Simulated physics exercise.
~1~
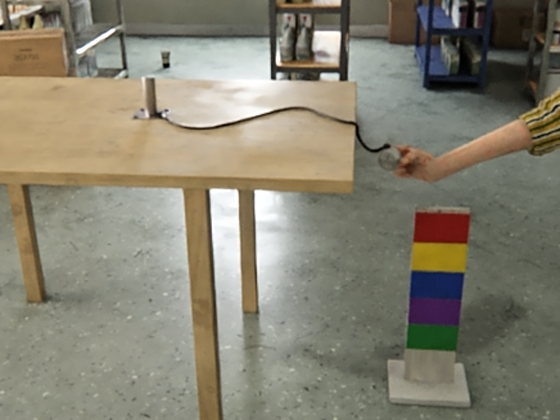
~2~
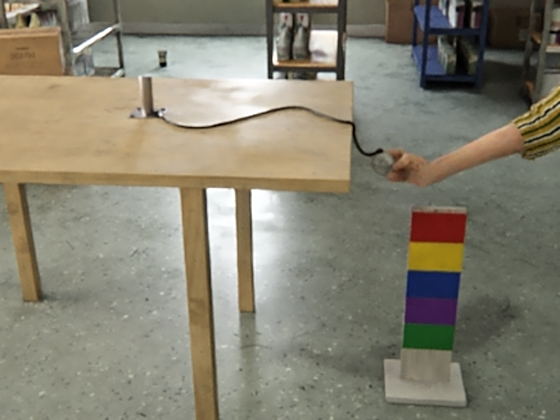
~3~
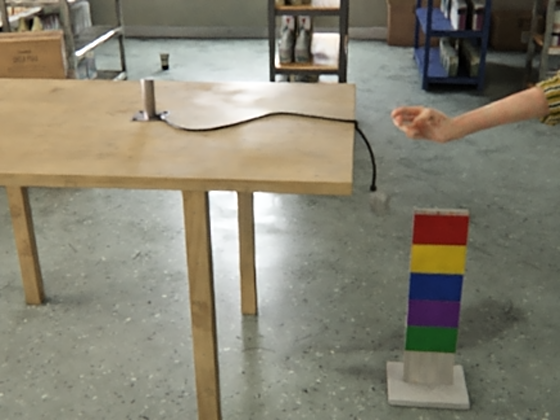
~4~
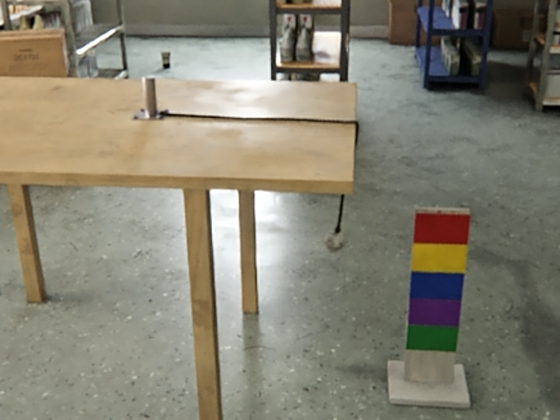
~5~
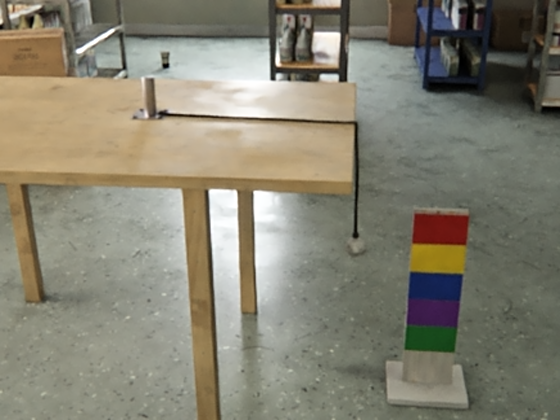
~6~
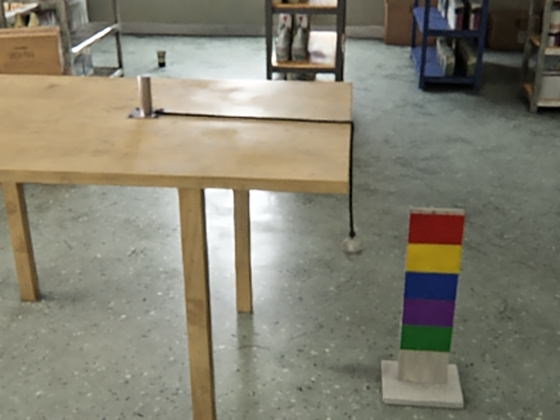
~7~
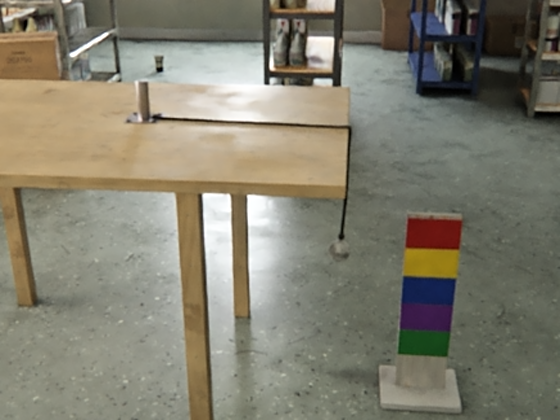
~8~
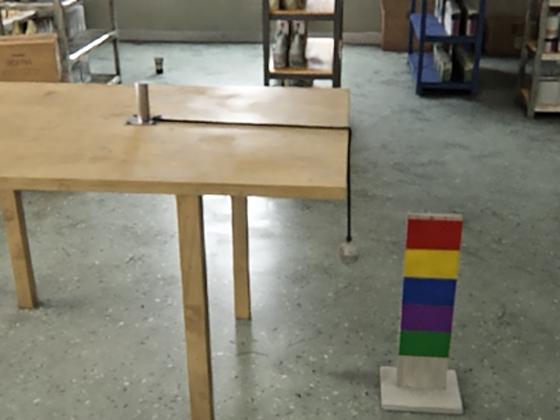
A white ball drops from a hand, swings on its lead and hangs level with yellow.
